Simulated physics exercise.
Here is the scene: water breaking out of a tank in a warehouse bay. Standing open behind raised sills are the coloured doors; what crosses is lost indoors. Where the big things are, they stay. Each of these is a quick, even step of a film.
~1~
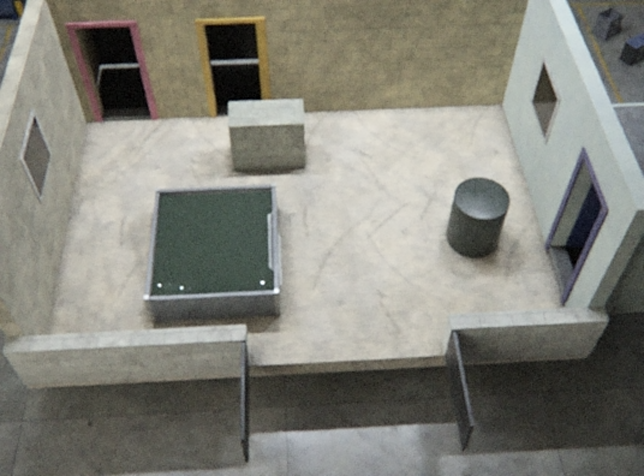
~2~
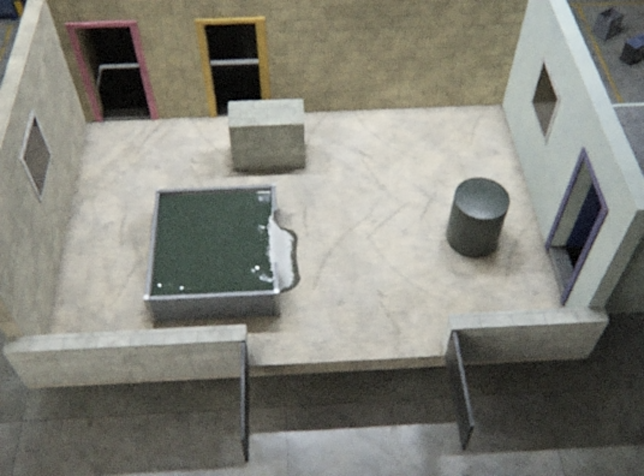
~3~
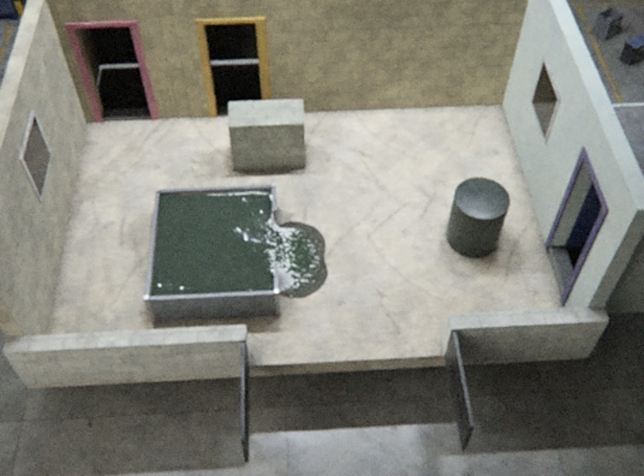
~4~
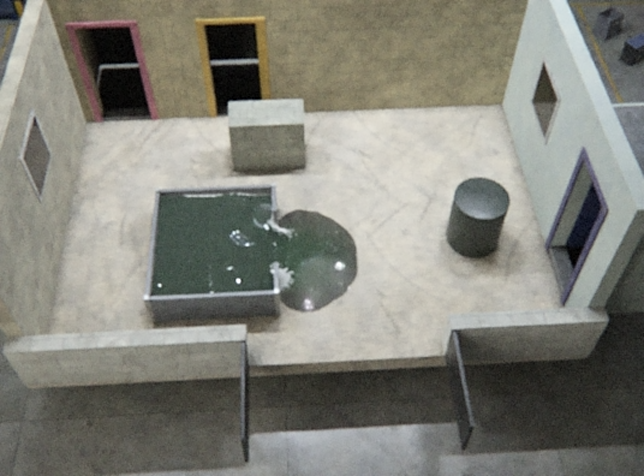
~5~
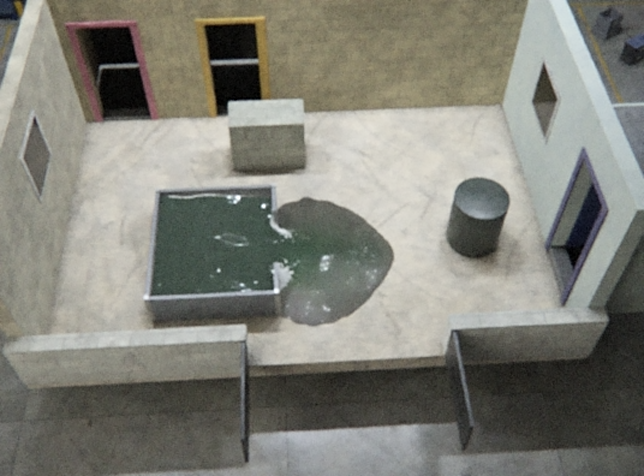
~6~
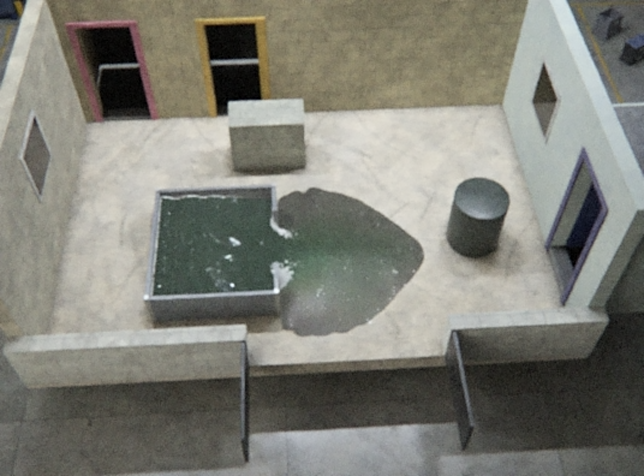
In a walled warehouse bay with coloured doorways, dark green water broke out through the right side of a square tank, then spread steadily rightward across the pale floor in a widening puddle toward a grey cylinder.
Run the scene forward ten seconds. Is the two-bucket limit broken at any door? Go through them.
Going through them: The yellow door keeps to it, the pink door keeps to it, the blue door keeps to it.
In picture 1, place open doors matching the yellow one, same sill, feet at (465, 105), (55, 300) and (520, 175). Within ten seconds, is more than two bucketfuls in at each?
So it goes runs above, then runs below, then runs above.
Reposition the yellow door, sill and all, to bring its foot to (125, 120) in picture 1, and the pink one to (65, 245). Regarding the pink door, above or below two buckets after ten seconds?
As I see it, the pink door stays beneath the mark.
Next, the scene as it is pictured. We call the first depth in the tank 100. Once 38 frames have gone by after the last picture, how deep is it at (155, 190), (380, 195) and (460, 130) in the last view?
In order: 0, 4, 16 %.
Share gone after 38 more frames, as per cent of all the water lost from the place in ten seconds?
About 55 %.
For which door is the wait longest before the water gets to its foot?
That's the one in pink.
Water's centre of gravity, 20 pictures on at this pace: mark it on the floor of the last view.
Somewhere around (341, 247) in the last view.
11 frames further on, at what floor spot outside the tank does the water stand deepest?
I would point to (561, 334).
A moment on, water covers 25 % of the floor; the yellow door not reached, the pink door not reached, the blue door not reached.
Next, water covers 40 % of the floor; the yellow door not reached, the pink door not reached, the blue door wet at the sill, nothing in.
Then, water covers 45 % of the floor; the yellow door not reached, the pink door not reached, the blue door under two buckets in.
Later, water covers 50 % of the floor; the yellow door not reached, the pink door not reached, the blue door under two buckets in.
In the end, water covers 70 % of the floor; the yellow door wet at the sill, nothing in, the pink door wet at the sill, nothing in, the blue door under two buckets in.
